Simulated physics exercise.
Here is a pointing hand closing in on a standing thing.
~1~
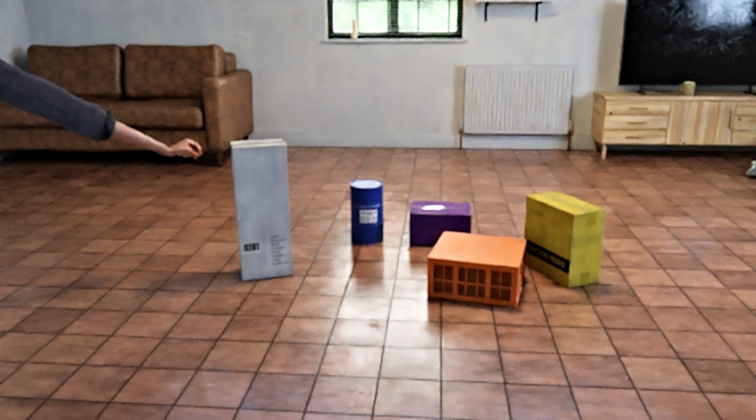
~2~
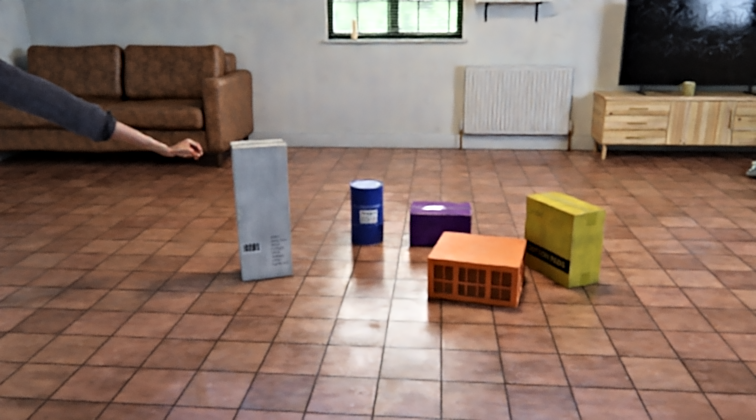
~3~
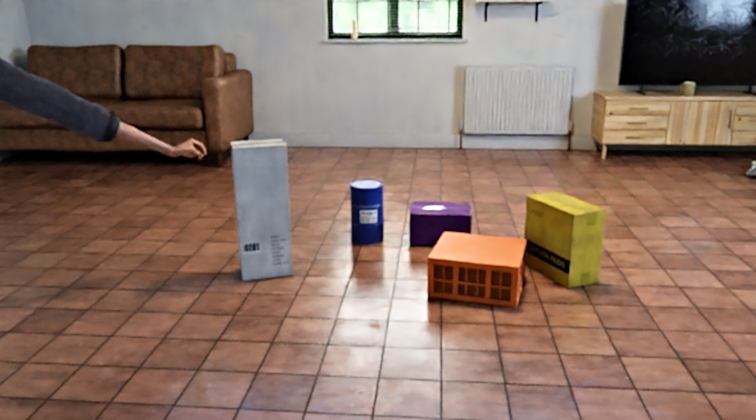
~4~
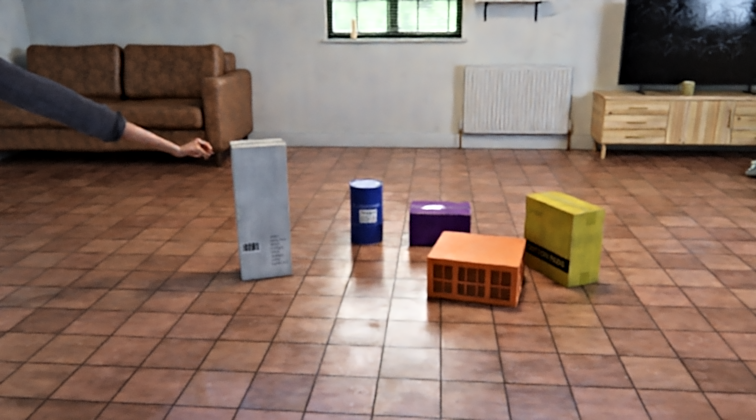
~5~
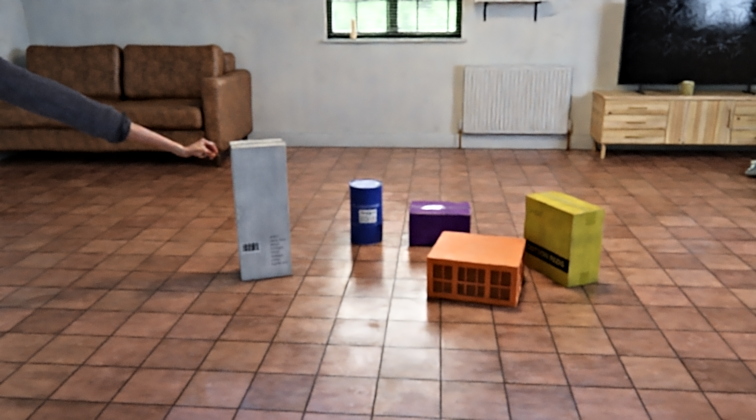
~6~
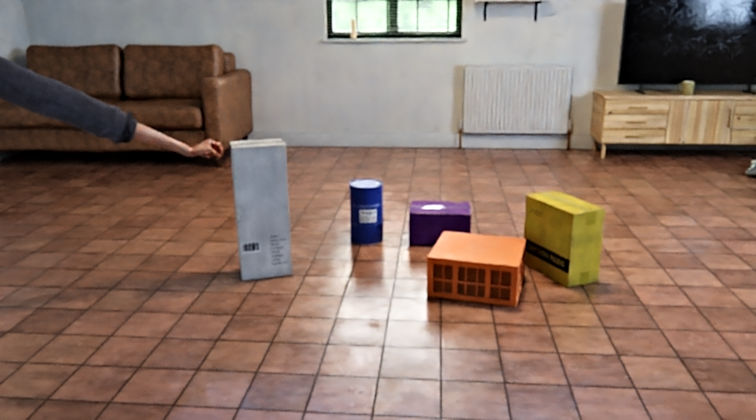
At the start, an outstretched arm in a dark sleeve reaches in from the left, its hand near the top of a tall white box on a tiled floor, with blue, purple, orange and yellow objects to the right. The hand then inches rightward, closer to the box's upper edge, while the objects stay still.
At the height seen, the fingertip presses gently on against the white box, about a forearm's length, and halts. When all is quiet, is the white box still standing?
The white box tips over.
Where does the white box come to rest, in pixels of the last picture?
Near (358, 239).
Then, 0.50 s later than the last frame, white box tilted by 12° near (276, 205).
Then, 1.00 s later than the last frame, white box tilted by 30° near (298, 203).
Then, 1.30 s later than the last frame, white box tilted by 64° near (336, 217).
Then, 1.40 s later than the last frame, white box on its side near (354, 238).
When it is over, lying over on the floor, white box. End places, in pixels of the last picture, white box near (358, 239).
